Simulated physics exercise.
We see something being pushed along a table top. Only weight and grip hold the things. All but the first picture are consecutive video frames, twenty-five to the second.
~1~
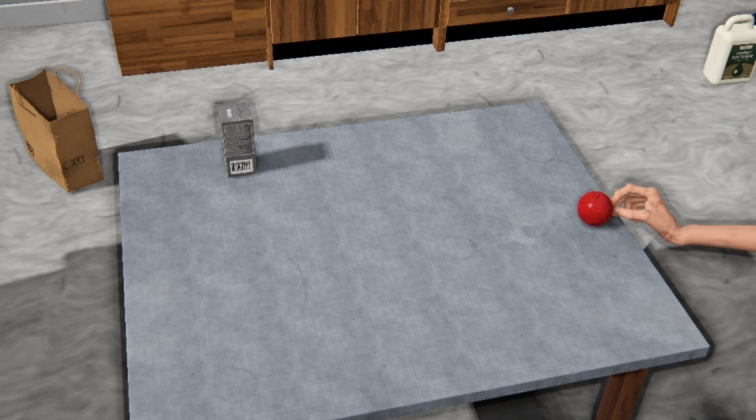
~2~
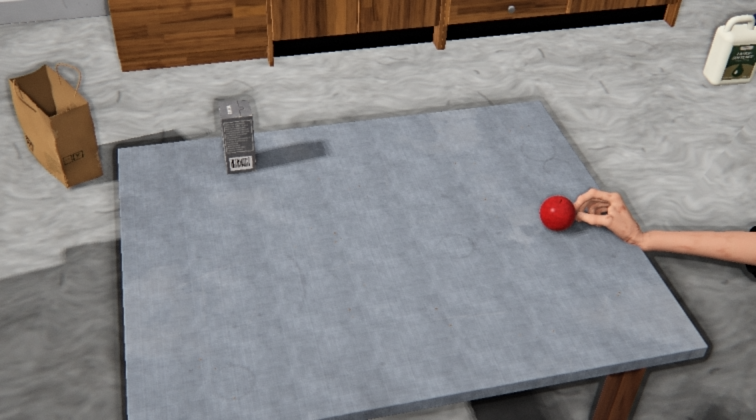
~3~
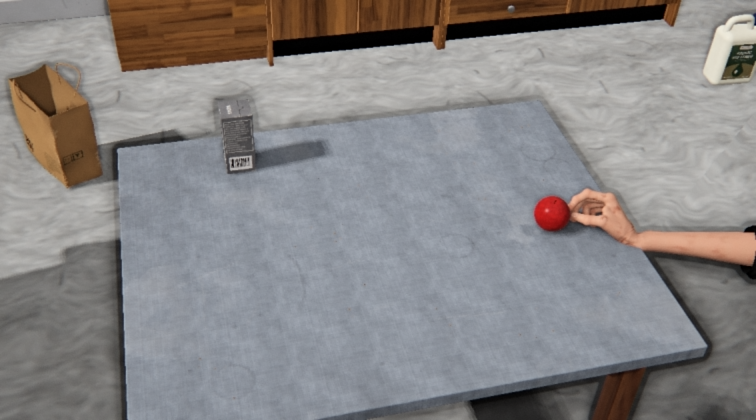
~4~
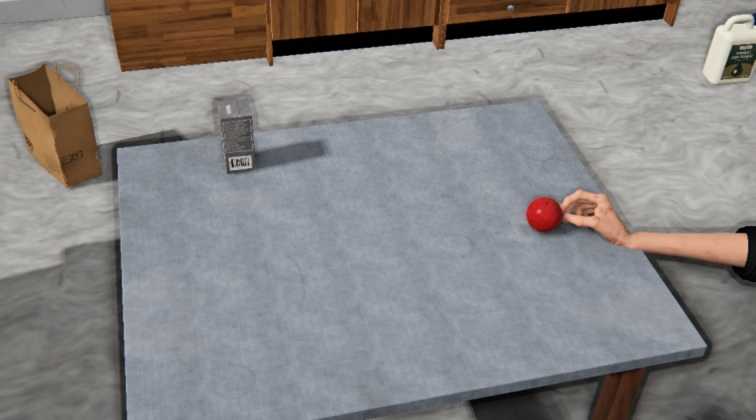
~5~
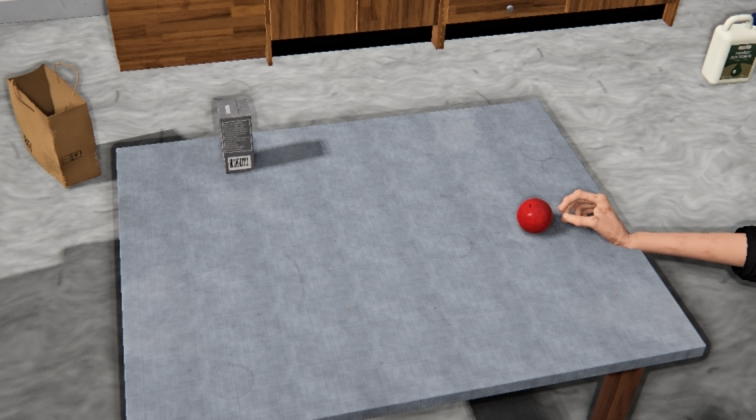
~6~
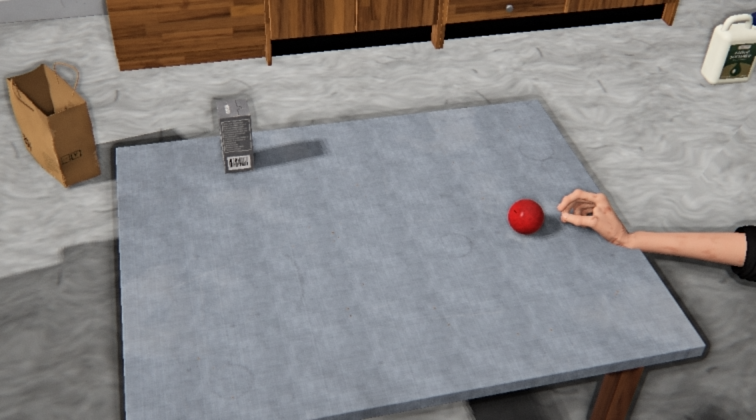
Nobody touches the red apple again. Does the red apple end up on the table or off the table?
The red apple remains on top.
Then, 0.10 s later than the last frame, red apple moved about its own width near (507, 220).
Then, 0.40 s later than the last frame, red apple moved well along near (461, 226).
Then, 0.60 s later than the last frame, red apple moved well along near (440, 229).
When it is over, moved from the start, red apple. End places, in pixels of the last picture, red apple near (421, 232).
